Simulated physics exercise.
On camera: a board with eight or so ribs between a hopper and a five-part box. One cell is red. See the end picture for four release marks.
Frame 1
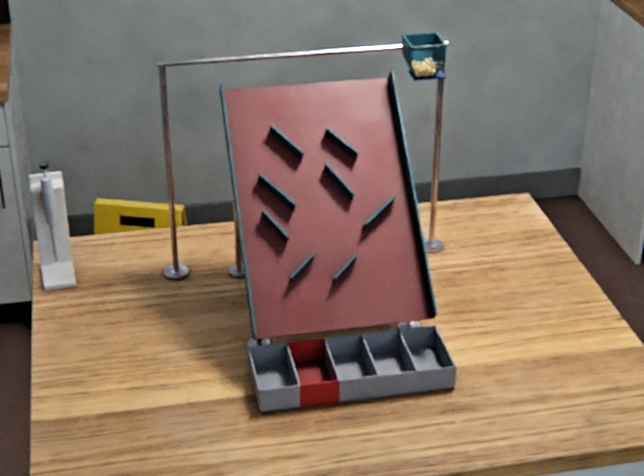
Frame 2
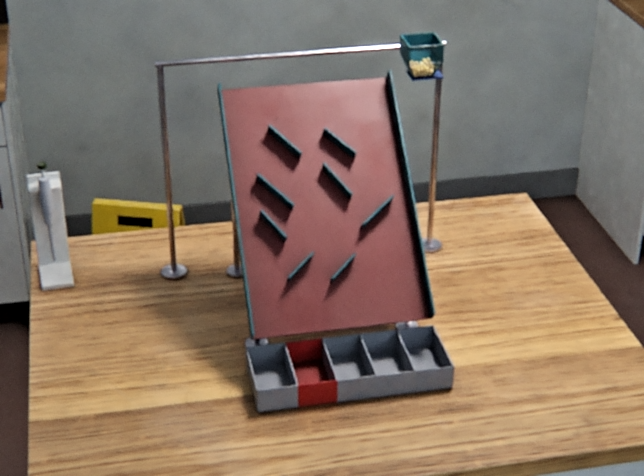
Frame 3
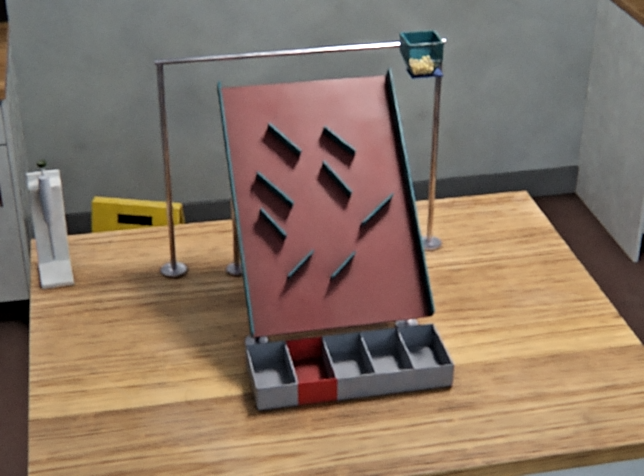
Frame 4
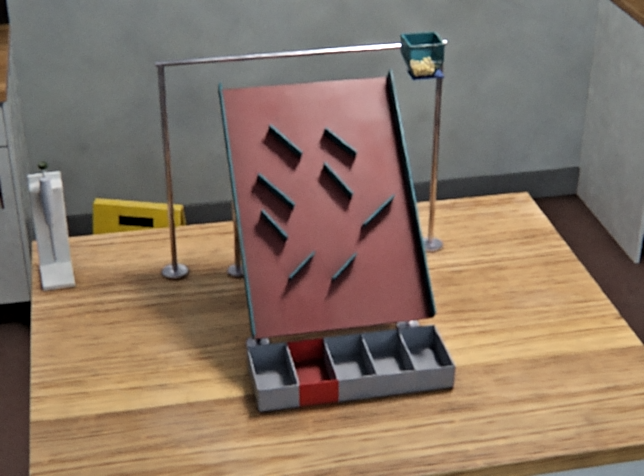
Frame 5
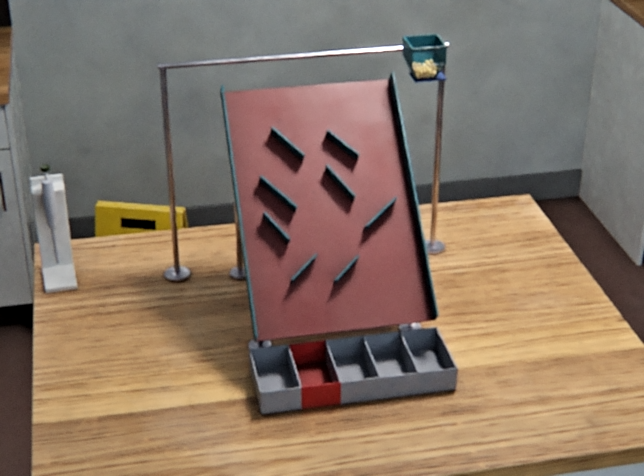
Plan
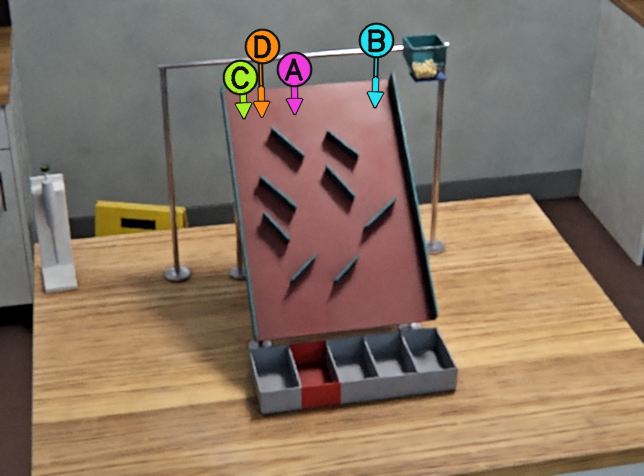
A tilted dark red board with dark edges and short slanted ribs stands on a light wooden table in a room with grey walls, seen from the front and slightly above. A teal hopper holding pale beans hangs from a metal frame at the upper right, a grey box with one red cell sits below, and yellow and white objects stand at left. Nothing on the table moves, while the view shifts very slightly.
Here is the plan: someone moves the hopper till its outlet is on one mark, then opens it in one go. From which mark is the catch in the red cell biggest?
Mark A does it best.
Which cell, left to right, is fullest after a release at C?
The first from the left.
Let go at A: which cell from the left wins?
It is the second one.
On the marked copy, mark A meets the board at (294, 108); mark B meets the board at (375, 101); mark C meets the board at (243, 112); mark D meets the board at (261, 111).
If A is chosen, close to two thirds in the red cell, close to a quarter in other cells, a small share outside the box.
If B is chosen, close to a third in the red cell, close to half in other cells, a small share outside the box.
If C is chosen, close to a quarter in the red cell, close to two thirds in other cells, a small share outside the box.
If D is chosen, close to a quarter in the red cell, close to two thirds in other cells, a small share outside the box.
